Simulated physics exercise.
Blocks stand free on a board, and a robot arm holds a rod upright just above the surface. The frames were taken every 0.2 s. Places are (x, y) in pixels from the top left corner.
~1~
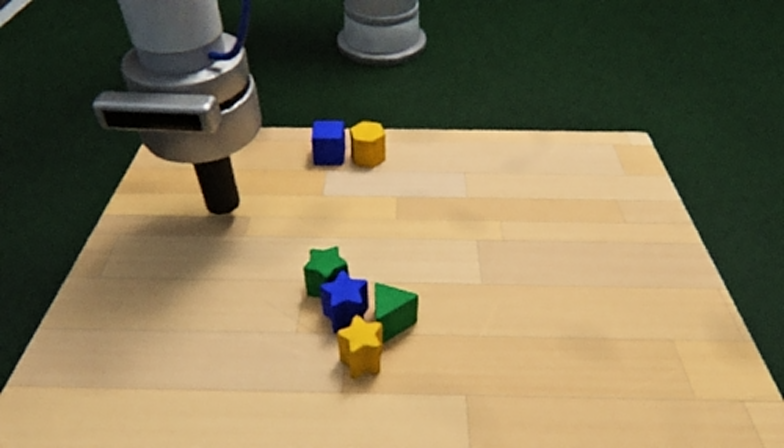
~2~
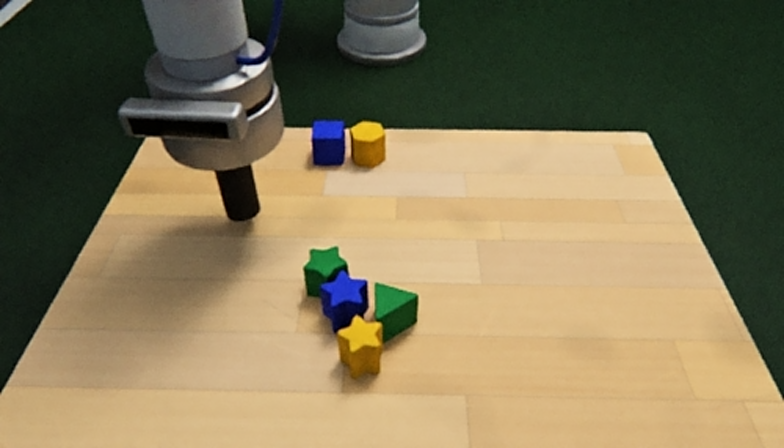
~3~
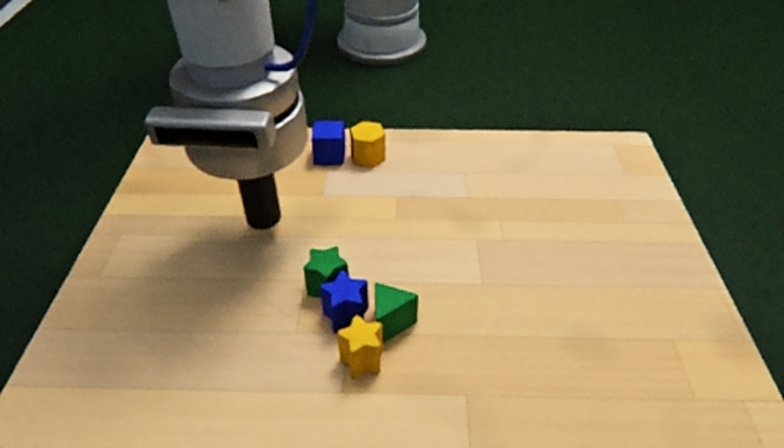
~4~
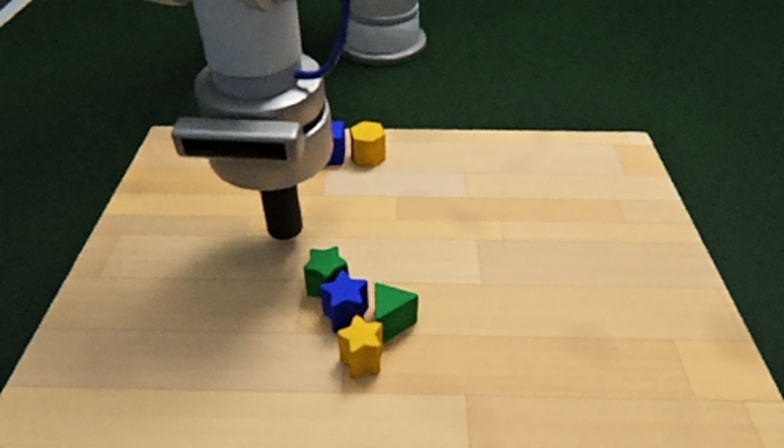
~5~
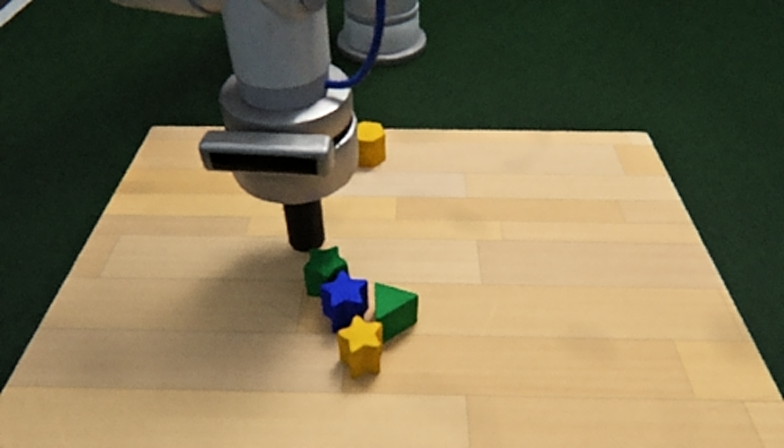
A grey robot arm holding a dark upright rod hangs over a pale wooden board on a dark green surface, seen from a fixed, raised view. A green star, blue star, yellow star and green triangular block cluster near the centre, with a blue block and a yellow one at the back. The arm glides steadily right and slightly nearer, covering the back blue block and bringing the rod beside the green star, while the blocks stay still.
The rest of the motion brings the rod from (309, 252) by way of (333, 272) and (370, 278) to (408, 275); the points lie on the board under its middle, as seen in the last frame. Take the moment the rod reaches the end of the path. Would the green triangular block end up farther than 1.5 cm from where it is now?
Answer: No.
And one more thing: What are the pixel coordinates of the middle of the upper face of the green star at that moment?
Located at (344, 277).
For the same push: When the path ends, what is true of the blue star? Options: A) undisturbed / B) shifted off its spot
It's B.
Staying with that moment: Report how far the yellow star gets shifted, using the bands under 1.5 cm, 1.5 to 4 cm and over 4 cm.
It ends within 1.5 cm of its spot.
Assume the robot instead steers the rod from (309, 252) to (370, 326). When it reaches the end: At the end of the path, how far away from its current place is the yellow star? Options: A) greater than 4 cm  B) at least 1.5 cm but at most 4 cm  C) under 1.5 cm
Answer: A.
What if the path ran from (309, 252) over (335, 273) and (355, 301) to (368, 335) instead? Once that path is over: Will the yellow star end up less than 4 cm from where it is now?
No, that is not what happens.
On the path given first. One third of the way, rod (332, 261); green star (334, 271); blue star (349, 298).
Two thirds of the way, rod (369, 266); green star (344, 277), turned 25° clockwise; blue star (352, 309); yellow star (361, 340).
At the end, rod (409, 263); green star (344, 277), turned 25° clockwise; blue star (352, 309); yellow star (361, 340); green triangular block in place.
